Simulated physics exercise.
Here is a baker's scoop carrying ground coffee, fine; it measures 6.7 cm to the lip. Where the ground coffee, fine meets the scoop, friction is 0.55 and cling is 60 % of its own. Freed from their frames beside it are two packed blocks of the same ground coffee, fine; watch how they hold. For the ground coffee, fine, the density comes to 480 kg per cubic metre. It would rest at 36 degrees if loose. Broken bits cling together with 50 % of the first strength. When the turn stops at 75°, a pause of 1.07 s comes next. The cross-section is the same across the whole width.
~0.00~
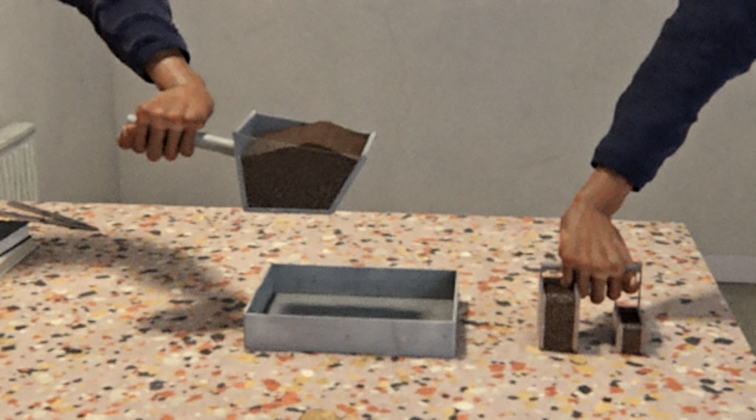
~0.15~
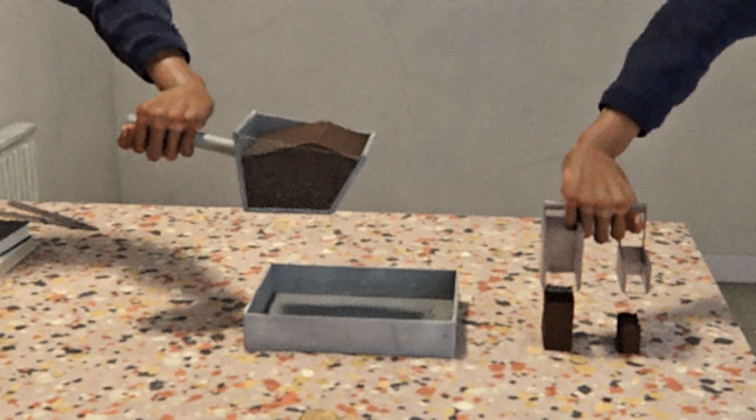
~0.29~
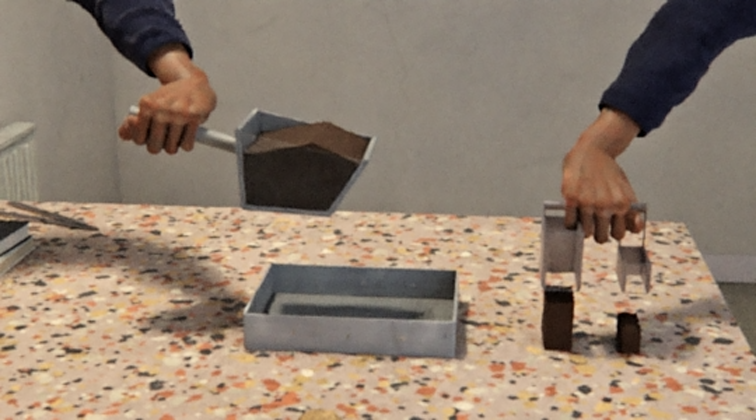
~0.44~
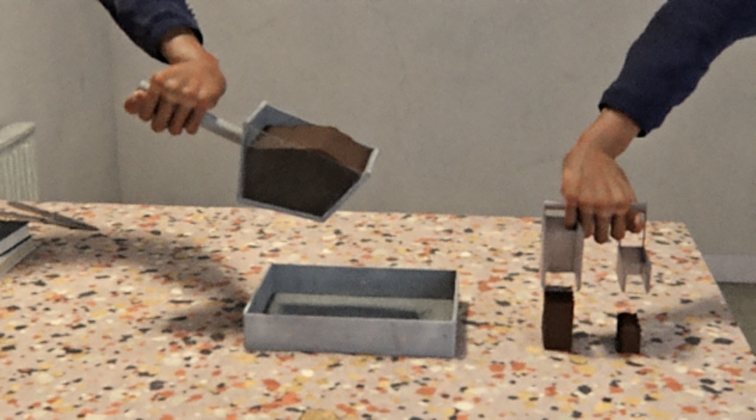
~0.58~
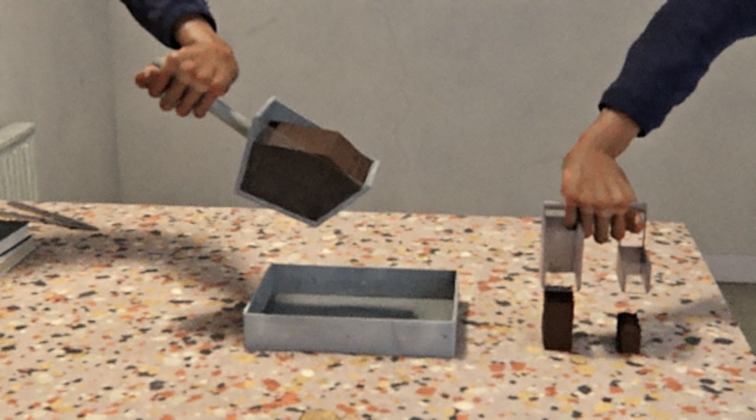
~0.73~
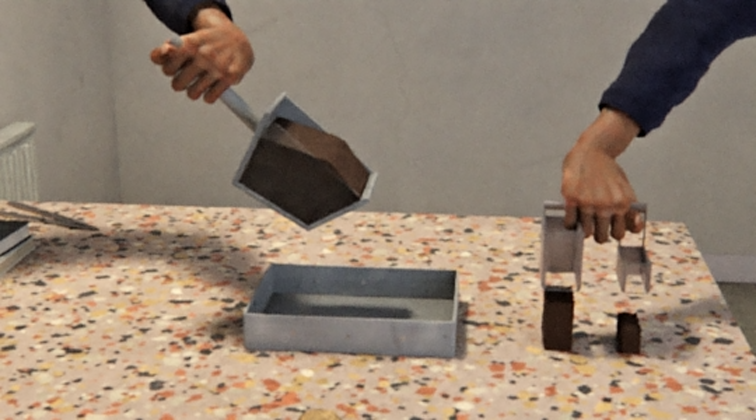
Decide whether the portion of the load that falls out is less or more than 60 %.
Looks like it lands south of 60 %.
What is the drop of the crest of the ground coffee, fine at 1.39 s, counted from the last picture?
The gap comes to about 0.5 centimetres.
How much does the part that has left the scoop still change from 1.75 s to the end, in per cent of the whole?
Near 10 %.
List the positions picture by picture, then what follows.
Lip at (362, 156), tilt 0 degrees; highest point of the ground coffee, fine at (306, 143); test blocks 6.5 cm, 3.0 cm high (left to right), in the first frame.
Lip at (362, 156), tilt 0 degrees; highest point of the ground coffee, fine at (306, 143); test blocks 6.5 cm, 3.0 cm high (left to right), in the second frame.
Lip at (363, 160), tilt 3 degrees; highest point of the ground coffee, fine at (315, 144); test blocks 6.5 cm, 3.0 cm high (left to right), in the third frame.
Lip at (366, 173), tilt 12 degrees; highest point of the ground coffee, fine at (293, 148); test blocks 6.5 cm, 3.0 cm high (left to right), in the fourth frame.
Lip at (367, 186), tilt 22 degrees; highest point of the ground coffee, fine at (264, 144); test blocks 6.5 cm, 3.0 cm high (left to right), in the fifth frame.
Lip at (365, 199), tilt 32 degrees; highest point of the ground coffee, fine at (266, 139); test blocks 6.5 cm, 3.0 cm high (left to right), in the sixth frame.
By 1.03 s, the scoop is at 52 degrees and 0 % has left it.
By 1.39 s, the scoop is at 74 degrees and 0 % has left it.
By 1.75 s, the scoop is at 75 degrees and 42 % has left it.
By 2.10 s, the scoop is at 75 degrees and 51 % has left it.
By 2.35 s, at the end, the scoop is at 75 degrees and 52 % has left it.
